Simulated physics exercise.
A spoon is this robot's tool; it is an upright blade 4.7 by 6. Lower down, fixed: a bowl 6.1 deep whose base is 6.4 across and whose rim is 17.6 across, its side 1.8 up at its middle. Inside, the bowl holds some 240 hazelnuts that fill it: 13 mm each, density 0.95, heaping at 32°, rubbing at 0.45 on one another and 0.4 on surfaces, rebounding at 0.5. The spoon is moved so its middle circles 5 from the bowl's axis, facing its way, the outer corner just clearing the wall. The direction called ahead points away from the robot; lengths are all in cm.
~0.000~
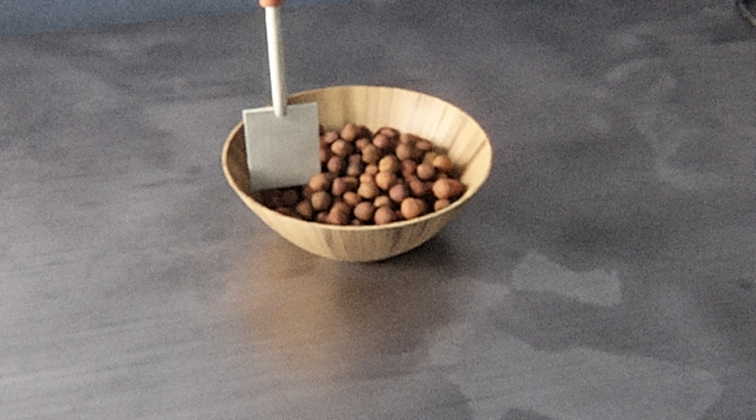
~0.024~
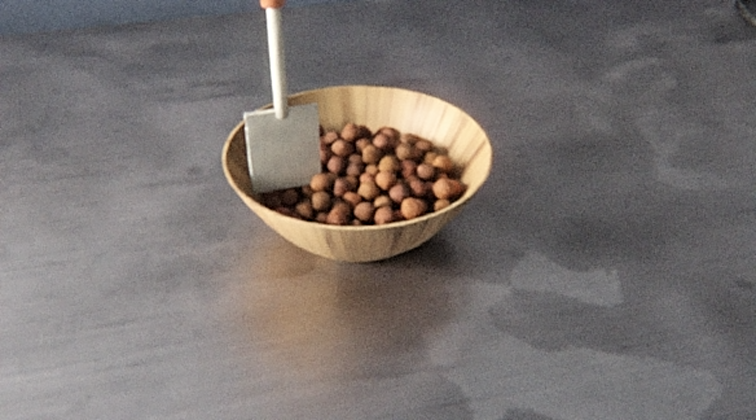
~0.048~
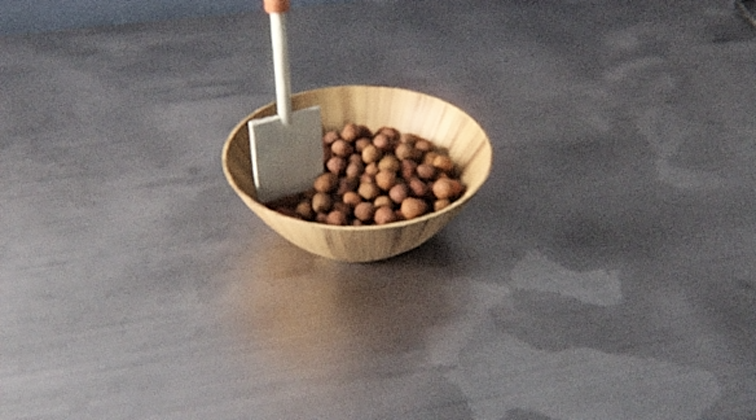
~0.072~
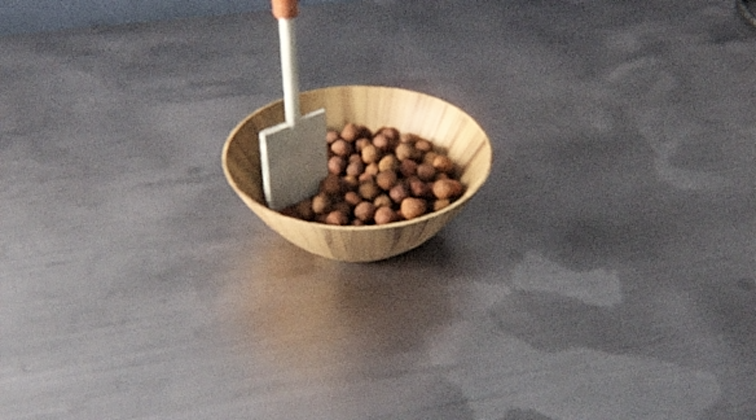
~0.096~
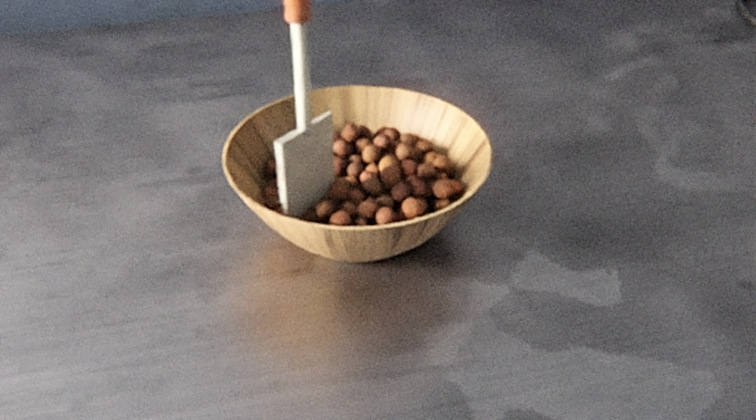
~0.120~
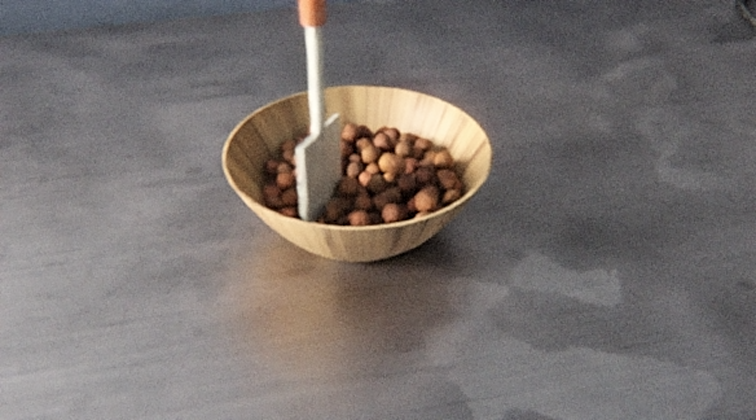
A flat metal blade sweeps through brown nuts in a wooden bowl, moving rightward and turning edge-on.
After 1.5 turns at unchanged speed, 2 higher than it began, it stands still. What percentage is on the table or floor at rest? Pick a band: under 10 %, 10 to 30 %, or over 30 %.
Band: Under 10 %.
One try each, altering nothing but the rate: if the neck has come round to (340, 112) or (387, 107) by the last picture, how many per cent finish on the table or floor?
Around 10 and 15 percent, in that order.
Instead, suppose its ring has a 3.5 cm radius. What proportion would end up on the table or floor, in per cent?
Roughly 15 percent, I'd expect.
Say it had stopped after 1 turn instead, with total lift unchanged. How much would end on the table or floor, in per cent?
0 %.
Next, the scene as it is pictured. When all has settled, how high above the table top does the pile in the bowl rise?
Height: Roughly 5.5 cm.
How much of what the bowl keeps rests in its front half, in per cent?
Roughly 55 per cent.
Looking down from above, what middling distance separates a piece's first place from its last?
Something near 0 cm, measured level.
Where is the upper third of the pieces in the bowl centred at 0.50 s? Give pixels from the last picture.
At about (364, 150).
By 0.50 s, 242° round, highest piece 8 above the table; 241 in the bowl, 2 on the table or floor, 1 in flight or on the tool.
By 0.88 s, 74° round, highest piece 5 above the table; 234 in the bowl, 10 on the table or floor.
By 1.27 s, 180° round, highest piece 5 above the table; 234 in the bowl, 10 on the table or floor.
By 1.97 s, 180° round, highest piece 5 above the table; 234 in the bowl, 10 on the table or floor.
Final count, 234 in the bowl, 10 on the table or floor. That is 4 % on the table or floor.
